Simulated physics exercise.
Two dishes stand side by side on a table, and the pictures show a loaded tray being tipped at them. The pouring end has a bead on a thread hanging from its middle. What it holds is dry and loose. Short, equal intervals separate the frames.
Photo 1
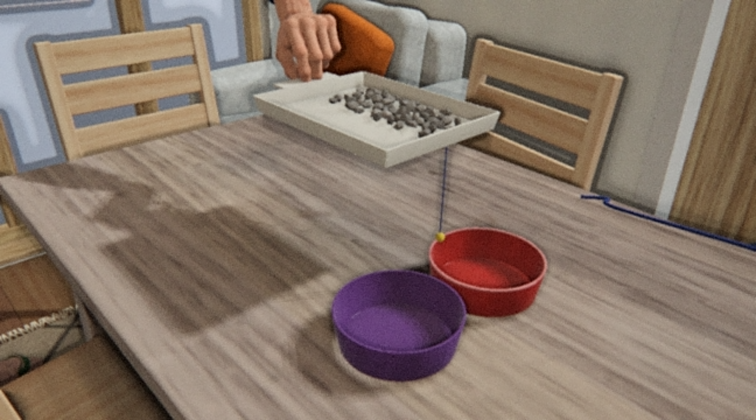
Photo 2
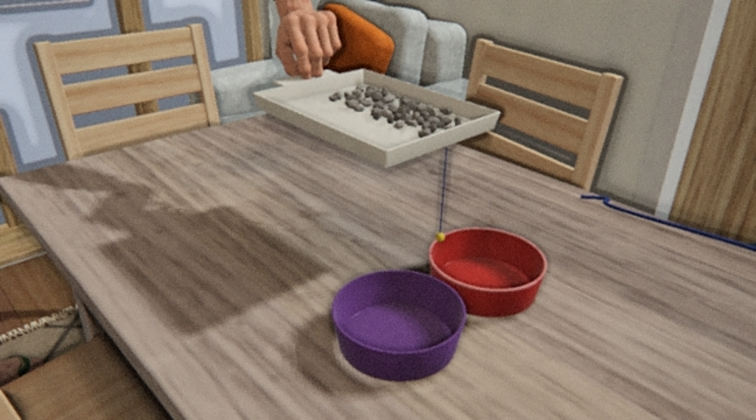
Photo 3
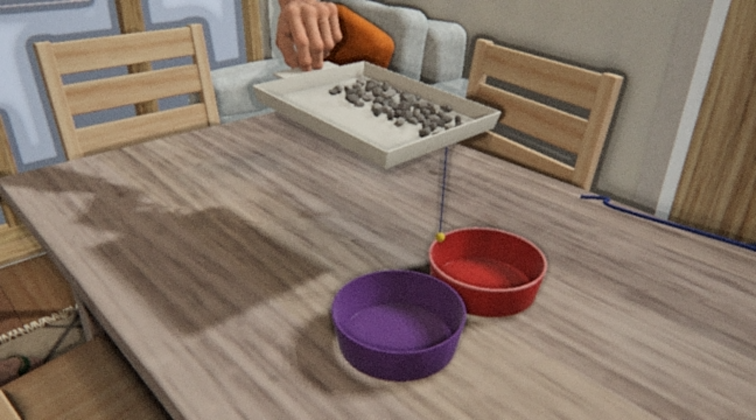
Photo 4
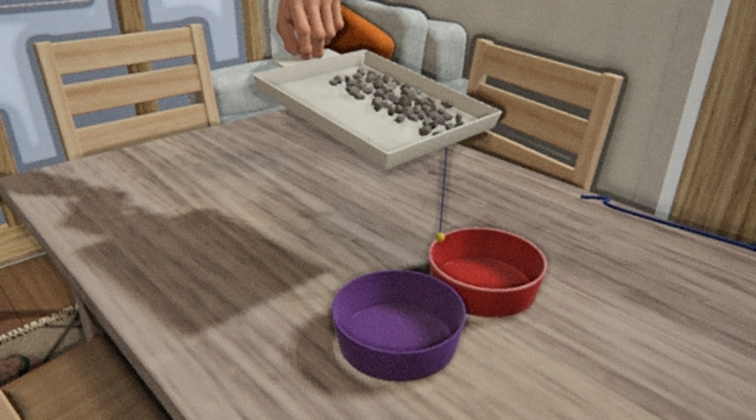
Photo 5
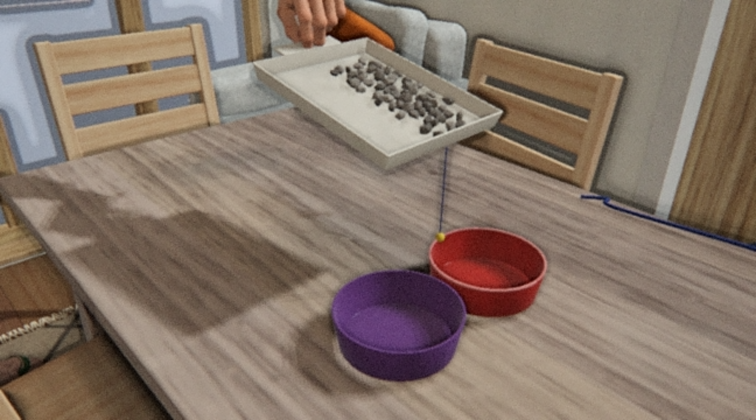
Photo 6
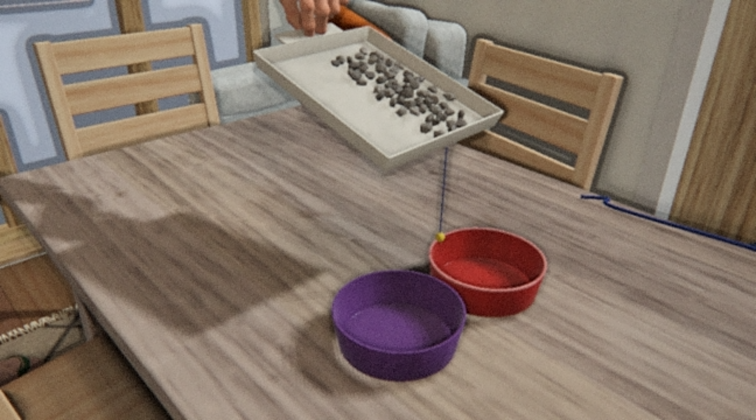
A hand held a pale tray of grey gravel above a purple dish and a red dish on a wooden table, then gradually tilted it, raising the back while the gravel stayed bunched inside.
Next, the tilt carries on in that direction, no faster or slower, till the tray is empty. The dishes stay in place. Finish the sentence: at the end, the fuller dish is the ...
At the end, the fuller dish is the right-hand one.
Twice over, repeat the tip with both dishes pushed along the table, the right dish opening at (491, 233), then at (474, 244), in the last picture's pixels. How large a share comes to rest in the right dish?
Trial 1 around 10 percent, trial 2 around 40 percent.
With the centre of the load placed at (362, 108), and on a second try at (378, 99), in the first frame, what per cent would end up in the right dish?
Estimates in order: 40 percent, 60 percent.
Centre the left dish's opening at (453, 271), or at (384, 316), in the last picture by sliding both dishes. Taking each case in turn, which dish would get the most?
First try: The leftmost dish. Second try: The rightmost dish.
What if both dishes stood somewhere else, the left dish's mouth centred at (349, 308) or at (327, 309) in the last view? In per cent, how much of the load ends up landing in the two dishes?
Near 80 and 50 percent respectively.
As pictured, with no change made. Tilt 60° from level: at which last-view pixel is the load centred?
In the last view, the load is centred near (445, 125).
Soon after the last picture, tray tipped steeply; nearly all on the tray; a stray few in the air.
A little later, tray tipped right over; most on the tray; a stray few in the left dish; a small part in the right dish; a stray few outside both; a small part in the air.
Later still, tray tipped past a quarter turn; about a third in the left dish; about two thirds in the right dish; a stray few outside both.
At rest, tray tipped past a quarter turn; about a third in the left dish; about two thirds in the right dish; a stray few outside both.
